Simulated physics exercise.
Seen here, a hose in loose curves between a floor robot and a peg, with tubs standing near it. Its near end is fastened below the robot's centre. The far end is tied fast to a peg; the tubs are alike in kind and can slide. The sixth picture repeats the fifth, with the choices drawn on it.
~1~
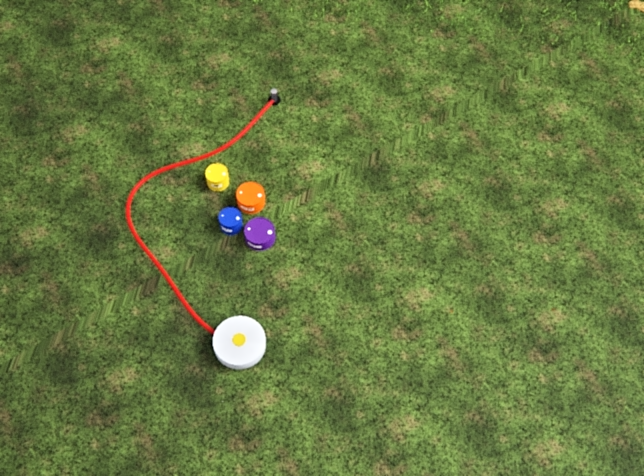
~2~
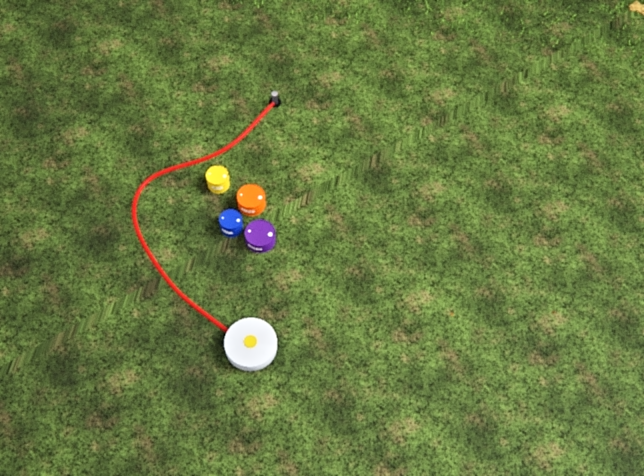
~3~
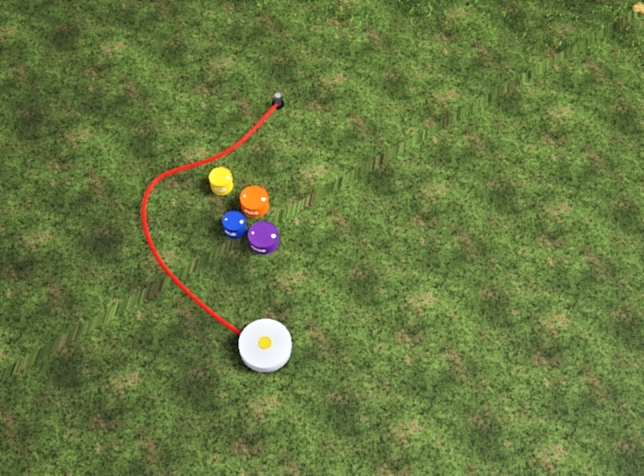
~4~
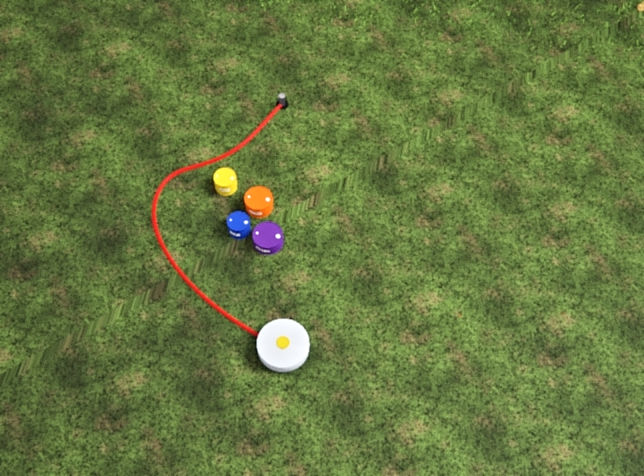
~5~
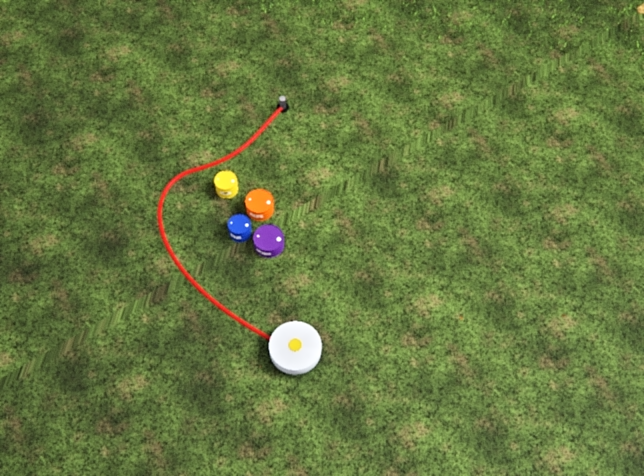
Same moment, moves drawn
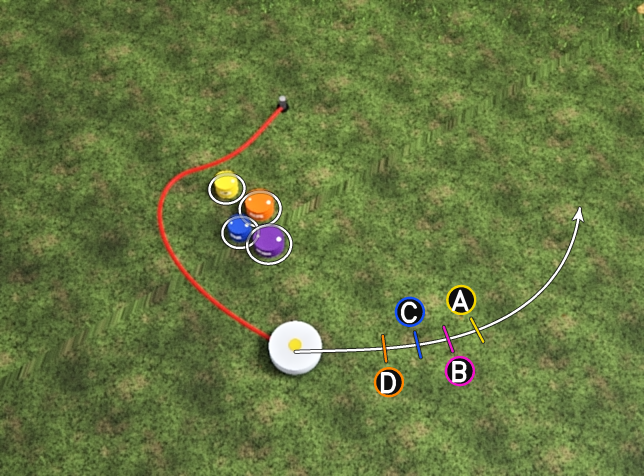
A white disc-shaped robot with a yellow centre sits on patchy green grass, viewed from high above at a steep angle. A red hose curves from it, bowing left around four small tubs, yellow, orange, blue and purple, to a small dark peg at upper centre. The robot slides steadily a short way right, drawing the hose's lower curve along, while the tubs stay clustered and the view shifts very slightly.
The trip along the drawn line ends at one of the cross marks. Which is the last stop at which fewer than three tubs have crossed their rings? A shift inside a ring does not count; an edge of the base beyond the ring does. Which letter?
It can go as far as B.
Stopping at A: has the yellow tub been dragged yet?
By then, yes.
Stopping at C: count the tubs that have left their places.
By then, none.
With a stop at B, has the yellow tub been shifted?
Yes.
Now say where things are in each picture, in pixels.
Peg (274, 96); orange tub (251, 198); blue tub (231, 221), in the first picture.
Robot (251, 345); yellow tub (218, 180), in the second picture.
Robot (265, 346); peg (278, 100), in the third picture.
Robot (283, 346); blue tub (239, 225), in the fourth picture.
Robot (295, 348); purple tub (269, 241); peg (283, 103); orange tub (260, 205), in the fifth picture.
On the copy, A at (477, 330); B at (448, 339); C at (418, 345); D at (384, 348); the route from (295, 352) via (484, 327) to (580, 208).
On B. First, robot (351, 347).
Then, robot (404, 343).
Finally, robot (450, 335); blue tub (250, 225); yellow tub (244, 188); two over the rings.
By contrast, A has three over the rings; C is within the limit but short; D is within the limit but short.
